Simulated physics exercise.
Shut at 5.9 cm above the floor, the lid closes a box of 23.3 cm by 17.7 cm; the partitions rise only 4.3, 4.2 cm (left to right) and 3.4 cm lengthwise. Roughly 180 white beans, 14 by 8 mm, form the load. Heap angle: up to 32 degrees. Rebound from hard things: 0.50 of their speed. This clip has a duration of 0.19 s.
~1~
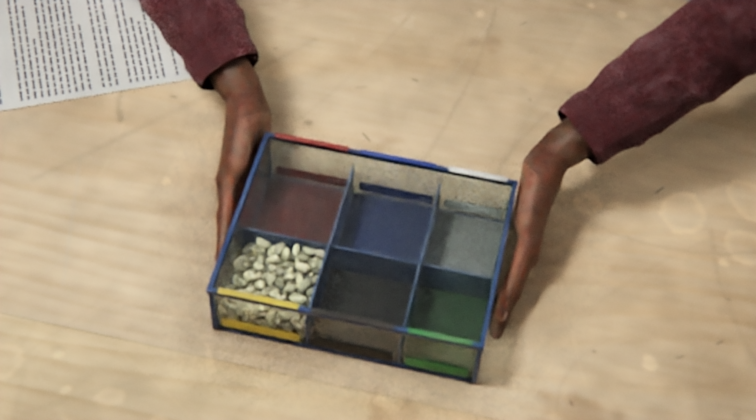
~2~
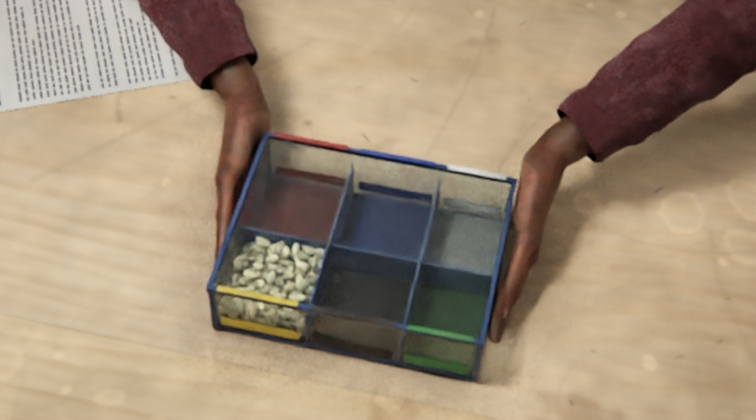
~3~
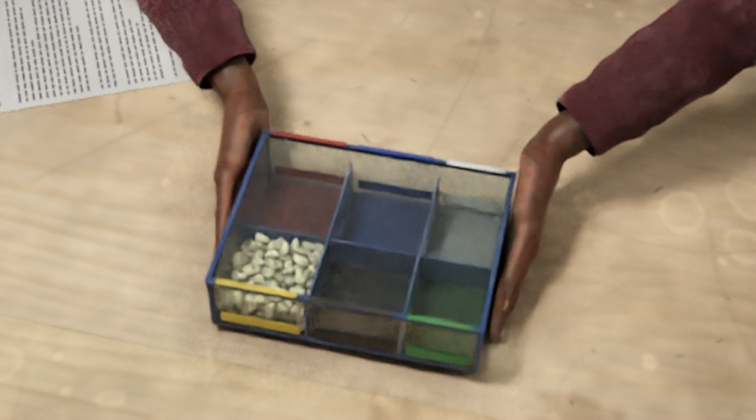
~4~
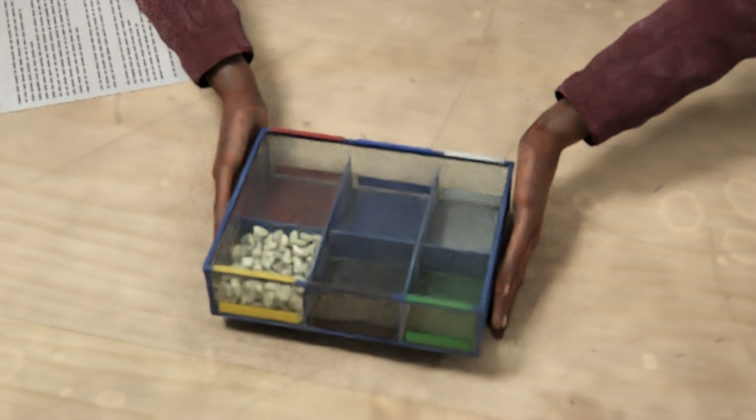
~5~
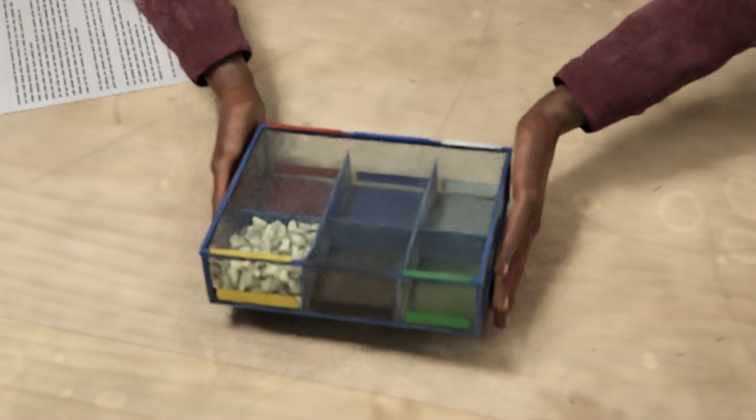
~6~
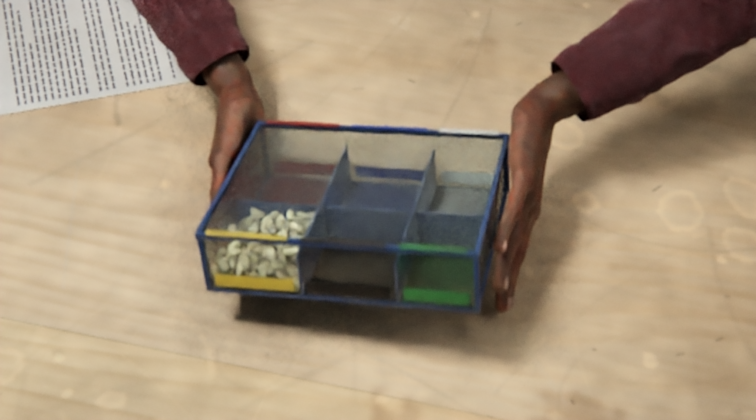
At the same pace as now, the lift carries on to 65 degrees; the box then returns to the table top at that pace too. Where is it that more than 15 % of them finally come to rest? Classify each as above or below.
Classification: Red above, blue below, green below, yellow above, white below, black below.
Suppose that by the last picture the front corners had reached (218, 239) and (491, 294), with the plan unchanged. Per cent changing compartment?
My guess is close to 30 per cent.
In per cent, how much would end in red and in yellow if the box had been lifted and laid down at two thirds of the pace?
Expect red at 25 percent and yellow at 75 percent.
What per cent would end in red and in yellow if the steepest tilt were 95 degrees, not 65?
The red compartment would hold 55 per cent, the yellow one 45 per cent.
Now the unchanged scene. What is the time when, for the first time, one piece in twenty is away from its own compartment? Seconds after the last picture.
0.45 s, roughly.
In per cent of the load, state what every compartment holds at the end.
The red one ends with 20, blue 0, green 0, yellow 80, white 0 and black 0 per cent.
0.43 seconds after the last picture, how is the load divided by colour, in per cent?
In per cent: Red 5; blue 0; green 0; yellow 95; white 0; black 0.
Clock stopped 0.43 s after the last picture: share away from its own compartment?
Roughly 5 in a hundred.
Then, 0.43 s after the last picture, tilt 64 degrees; red 5 %, yellow 95 %.
Then, 0.72 s after the last picture, tilt 26 degrees; red 20 %, yellow 80 %.
Then, 1.11 s after the last picture, tilt 0 degrees; red 20 %, yellow 80 %.
In the end, red 20 %, blue 0 %, green 0 %, yellow 80 %, white 0 %, black 0 %.
